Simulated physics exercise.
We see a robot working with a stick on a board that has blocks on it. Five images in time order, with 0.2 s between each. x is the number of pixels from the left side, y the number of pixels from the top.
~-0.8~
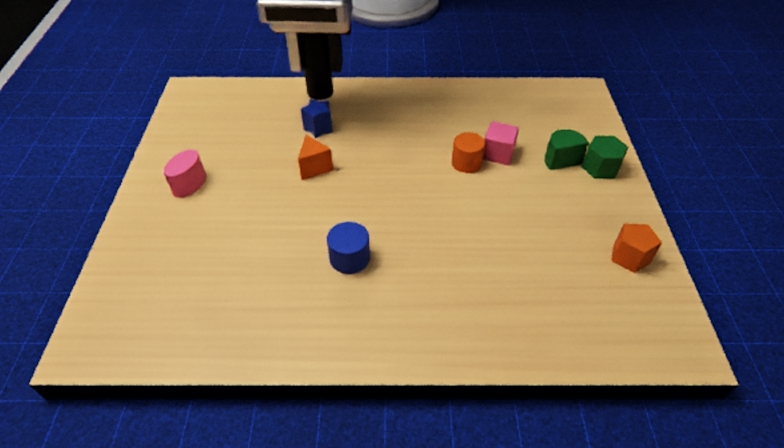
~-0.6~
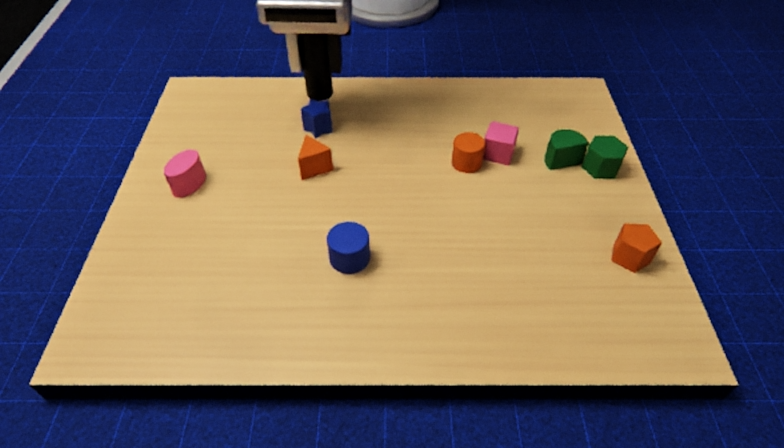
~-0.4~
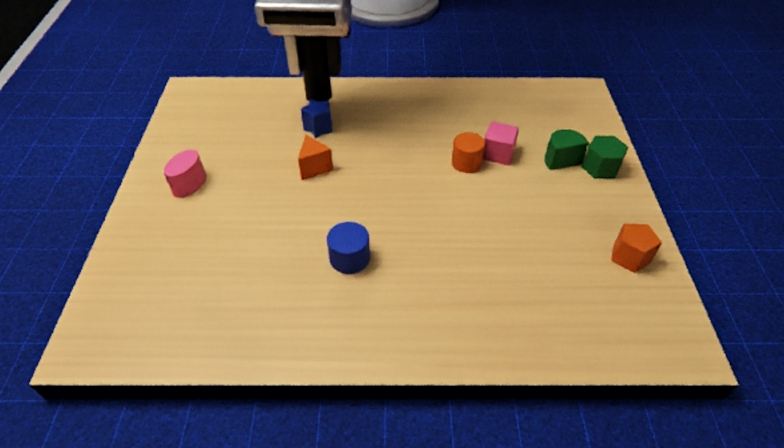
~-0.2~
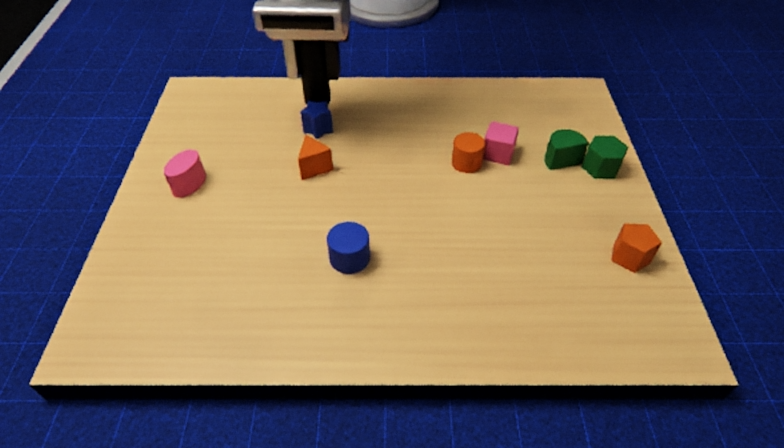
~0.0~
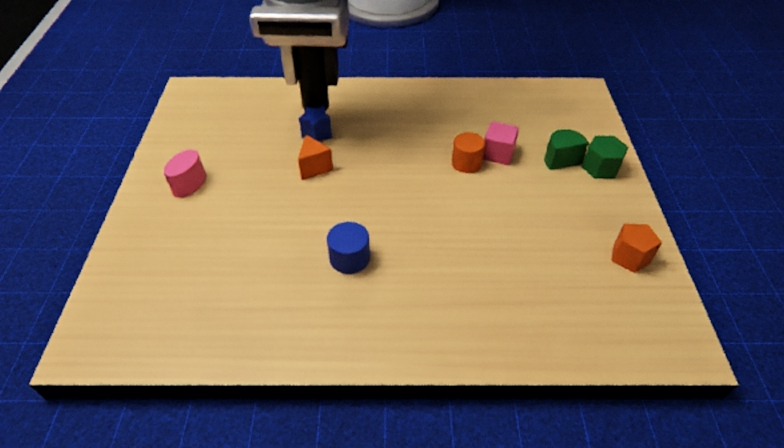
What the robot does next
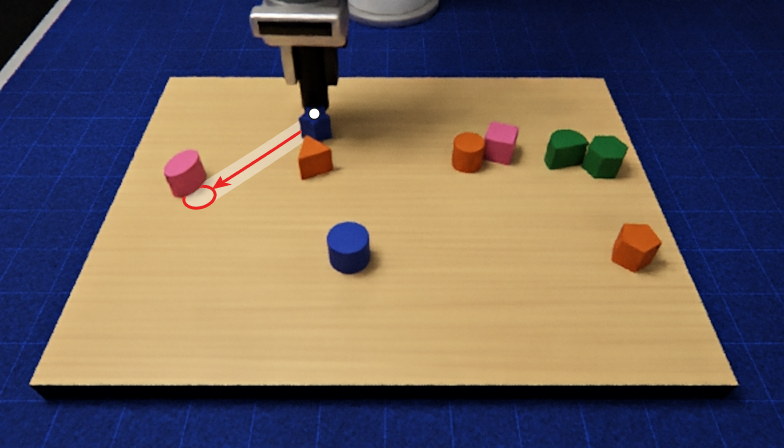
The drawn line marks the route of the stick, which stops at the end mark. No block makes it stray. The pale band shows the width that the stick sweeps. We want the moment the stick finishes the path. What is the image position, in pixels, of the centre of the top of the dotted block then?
I think it will end close to (305, 127).
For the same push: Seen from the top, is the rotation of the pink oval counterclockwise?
It seems not.
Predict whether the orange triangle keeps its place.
It is left in place.
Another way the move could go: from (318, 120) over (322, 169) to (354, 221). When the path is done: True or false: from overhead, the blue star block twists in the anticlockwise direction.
It is false.
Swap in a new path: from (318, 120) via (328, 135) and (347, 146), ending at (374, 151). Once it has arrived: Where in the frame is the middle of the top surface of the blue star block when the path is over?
It is at (334, 140).
The drawn path runs in a line from (318, 120) to (200, 197); the dot is on the blue star block.
The first path, step by step. One third of the way, stick (279, 130); blue star block (305, 127), turned 60° anticlockwise.
Two thirds of the way, stick (239, 156); blue star block (305, 127), turned 60° anticlockwise.
At the end, stick (194, 183); pink oval (171, 164), turned 25° clockwise; orange triangle not moved; blue star block (305, 127), turned 60° anticlockwise.
